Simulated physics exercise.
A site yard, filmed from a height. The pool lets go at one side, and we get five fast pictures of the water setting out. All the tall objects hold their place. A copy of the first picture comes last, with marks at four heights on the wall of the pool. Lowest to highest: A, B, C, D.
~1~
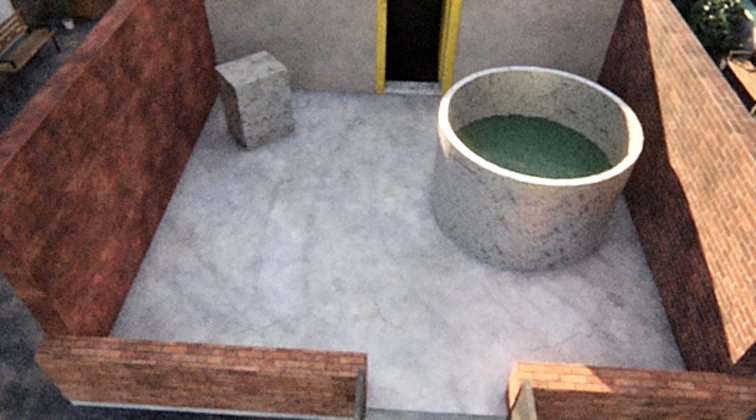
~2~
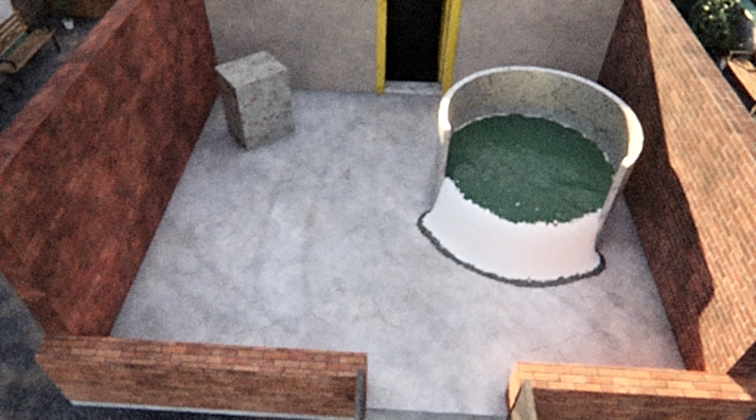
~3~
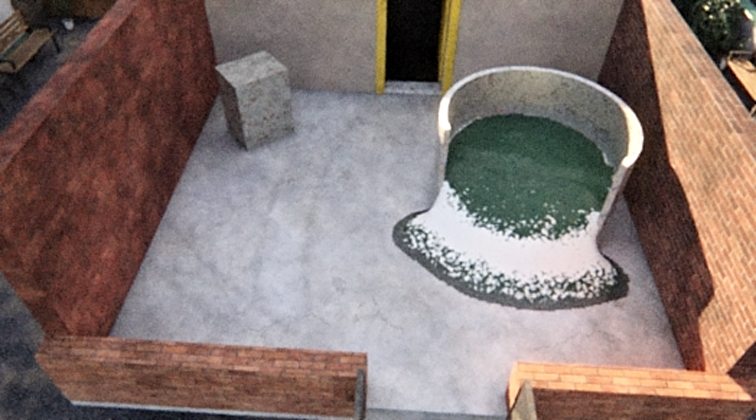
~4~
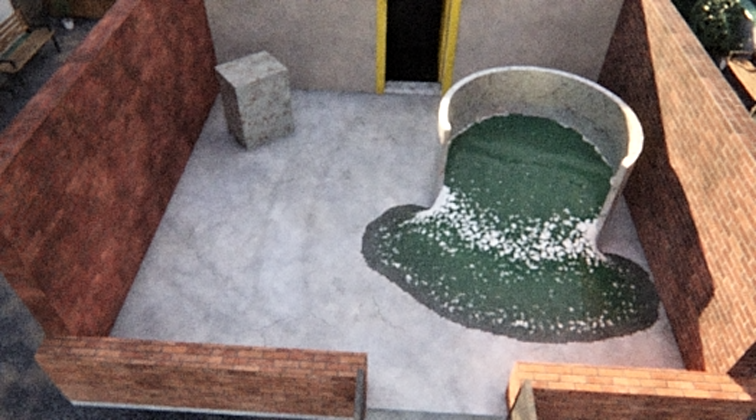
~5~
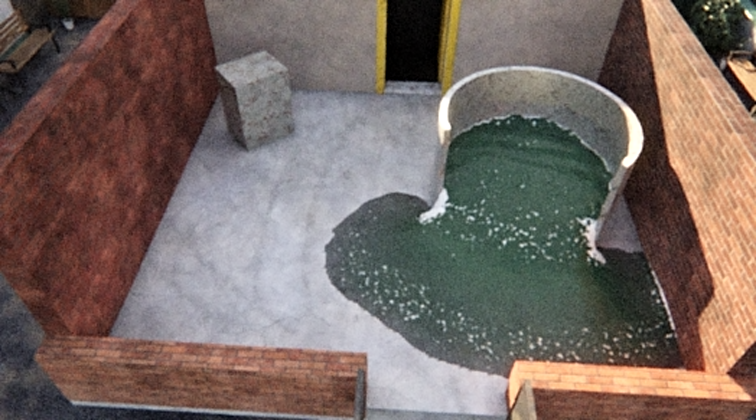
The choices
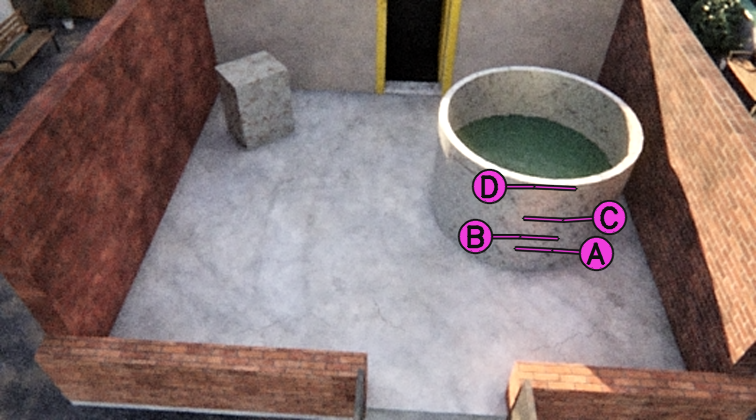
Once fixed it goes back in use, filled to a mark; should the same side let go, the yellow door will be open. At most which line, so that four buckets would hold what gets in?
C.
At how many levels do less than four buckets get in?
Three of them.
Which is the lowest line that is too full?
Line D.
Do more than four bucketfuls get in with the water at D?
Yes, that goes wrong.
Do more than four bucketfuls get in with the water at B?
No, not at all.
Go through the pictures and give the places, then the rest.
In the first frame, water in the pool at rest, its middle at (527, 164); foot of the yellow doorway at (413, 94); open gate at (442, 354).
In the second frame, 2 % of the ground under water, visible out to (425, 217).
In the third frame, 6 % of the ground under water, visible out to (621, 286).
In the fourth frame, 13 % of the ground under water, visible out to (649, 305).
In the fifth frame, 22 % of the ground under water, visible out to (345, 231).
In magenta, A at (534, 249); B at (538, 237); C at (544, 219); D at (554, 187); from the bottom up A, B, C, D.
Choosing A, nothing gets over.
Choosing B, nothing gets over.
Choosing C, a bucket or two gets in.
Choosing D, about 12 bucketfuls get in.
